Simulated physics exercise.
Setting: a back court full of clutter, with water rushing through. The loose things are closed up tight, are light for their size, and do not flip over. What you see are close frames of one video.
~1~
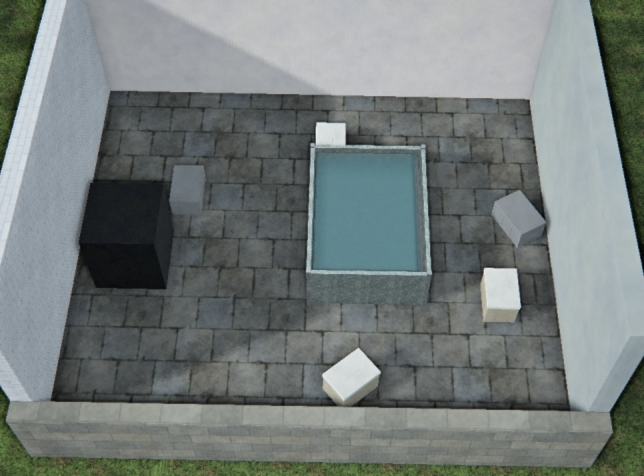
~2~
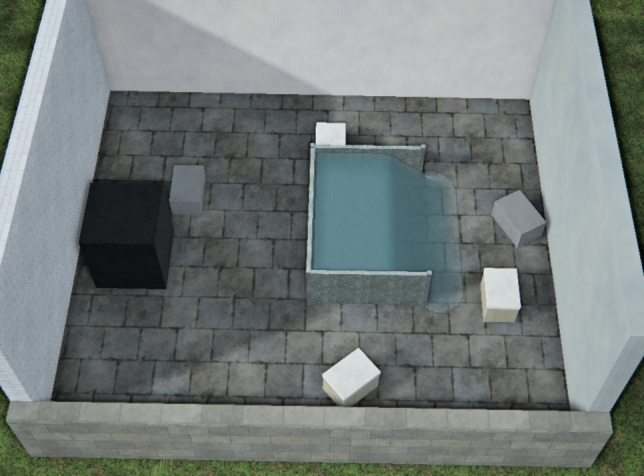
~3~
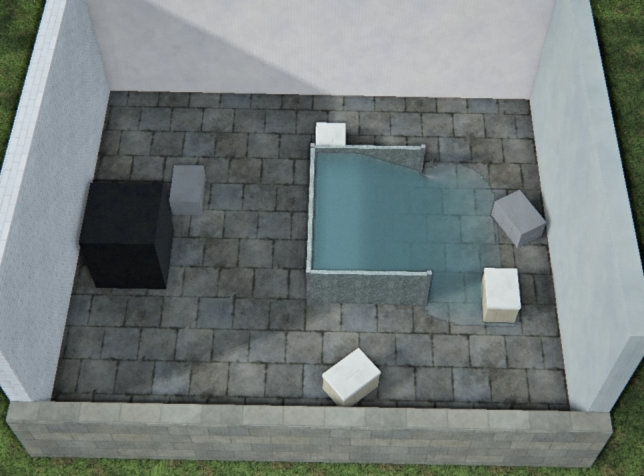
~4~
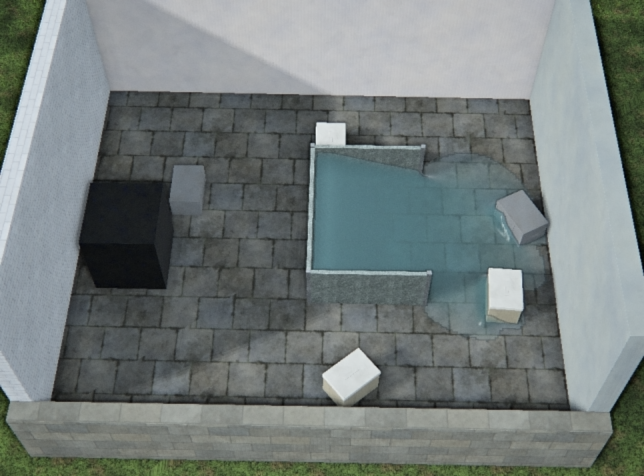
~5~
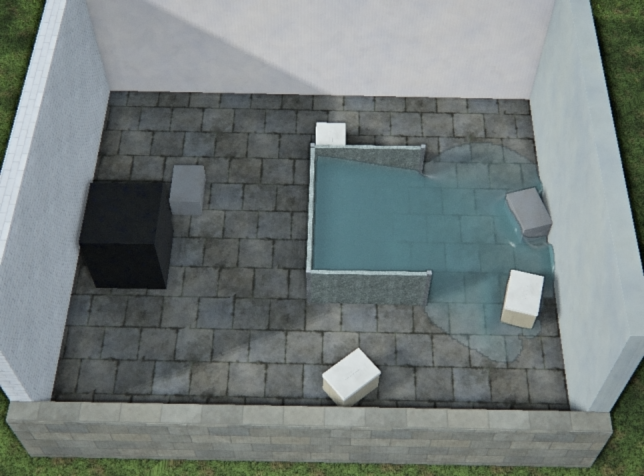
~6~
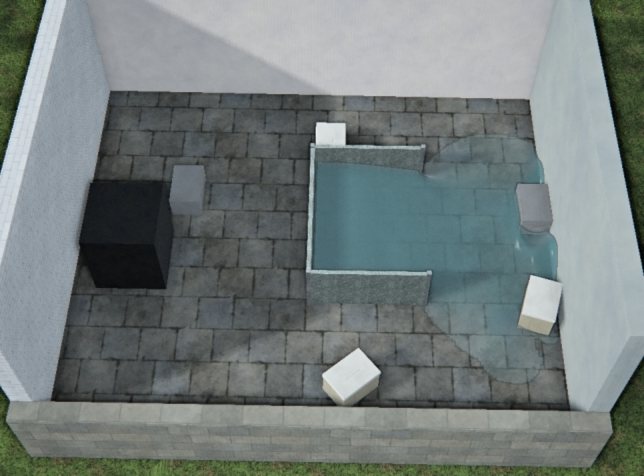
Water poured out of the open right side of a raised pool and spread across the stone paving, then pushed a white block and a gray block a short way toward the right wall.
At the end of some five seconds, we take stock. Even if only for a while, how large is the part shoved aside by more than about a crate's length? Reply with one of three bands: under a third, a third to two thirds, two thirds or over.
Two thirds or over.
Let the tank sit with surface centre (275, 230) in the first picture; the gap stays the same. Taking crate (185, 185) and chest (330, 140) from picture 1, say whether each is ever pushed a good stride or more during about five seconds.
Stopped short, then stopped short.
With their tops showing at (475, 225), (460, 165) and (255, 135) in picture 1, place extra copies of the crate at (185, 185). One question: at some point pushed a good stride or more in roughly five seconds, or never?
Going by the order given: Travels that far, travels that far, stays in place.
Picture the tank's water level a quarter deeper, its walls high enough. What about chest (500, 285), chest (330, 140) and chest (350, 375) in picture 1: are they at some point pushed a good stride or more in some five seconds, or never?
Taking them as listed, the first reached the mark, the second reached the mark and the third reached the mark.
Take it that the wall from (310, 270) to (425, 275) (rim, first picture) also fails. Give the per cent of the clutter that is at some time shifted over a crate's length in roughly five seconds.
Roughly 60 %.
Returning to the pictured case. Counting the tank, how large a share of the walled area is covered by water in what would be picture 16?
Something like 35 in a hundred.
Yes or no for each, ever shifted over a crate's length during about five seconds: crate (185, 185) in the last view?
Looks like less than that to me.
A moment on, 1 of 5 are well off their spots; 2 afloat.
Next, 2 of 5 are well off their spots; 2 afloat.
Later, 3 of 5 are well off their spots; 1 afloat.
In the end, 4 of 5 are well off their spots, and 4 have been at some point; 0 afloat.
